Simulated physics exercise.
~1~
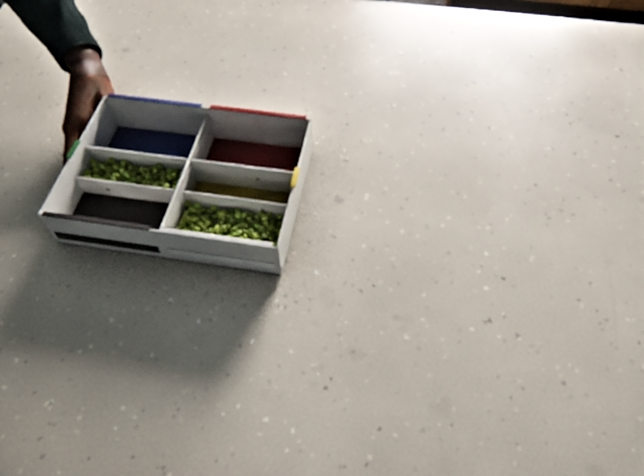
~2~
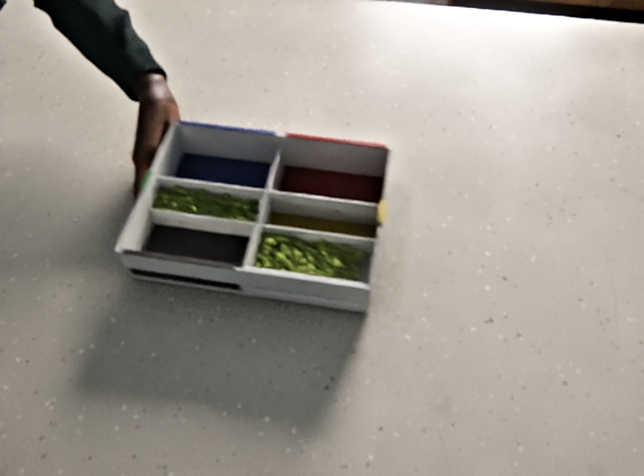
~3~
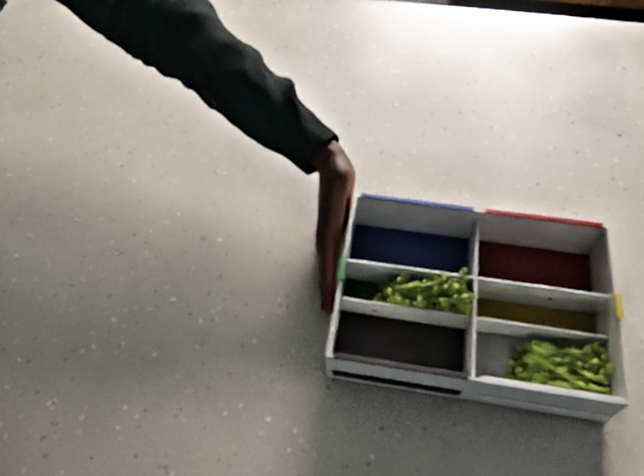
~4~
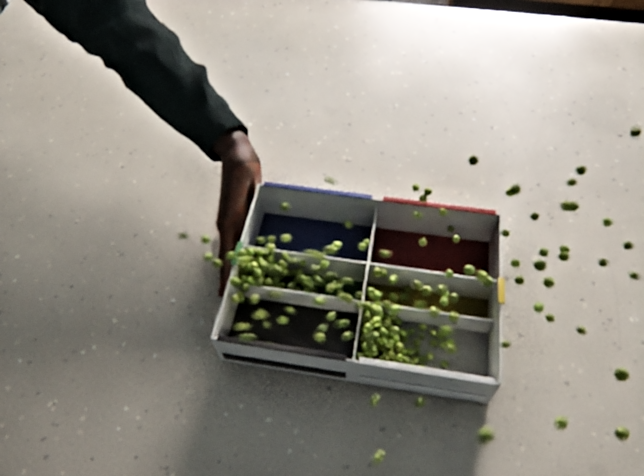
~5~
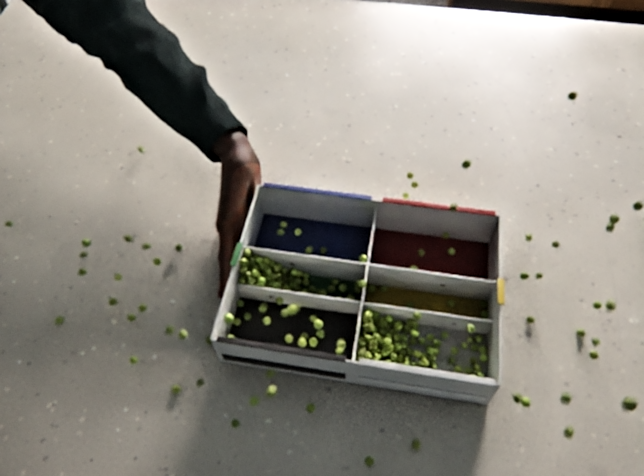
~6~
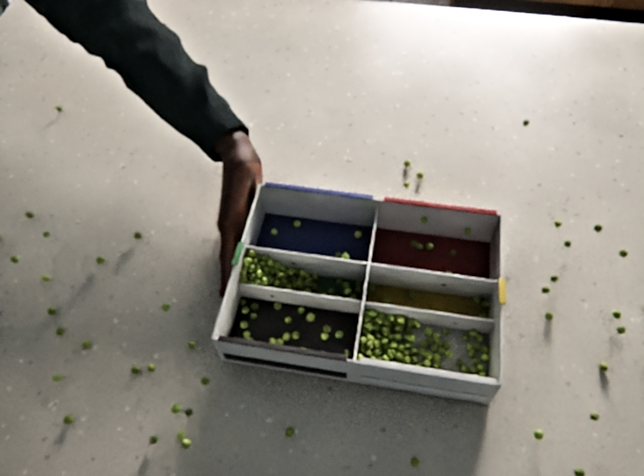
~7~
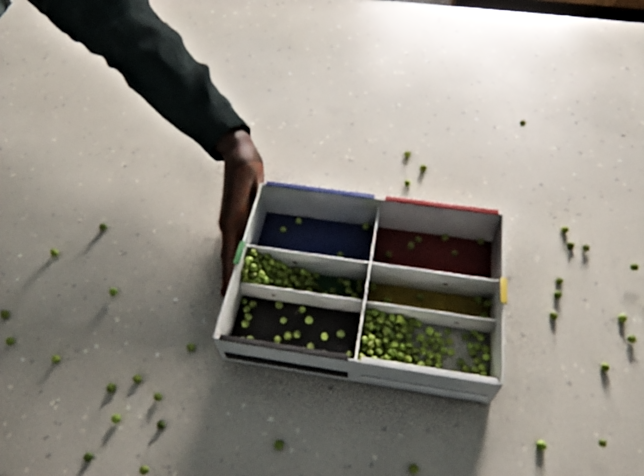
Divided tray of green peas sliding right under a hand, then jerking back left, scattering peas across other compartments and the tabletop.
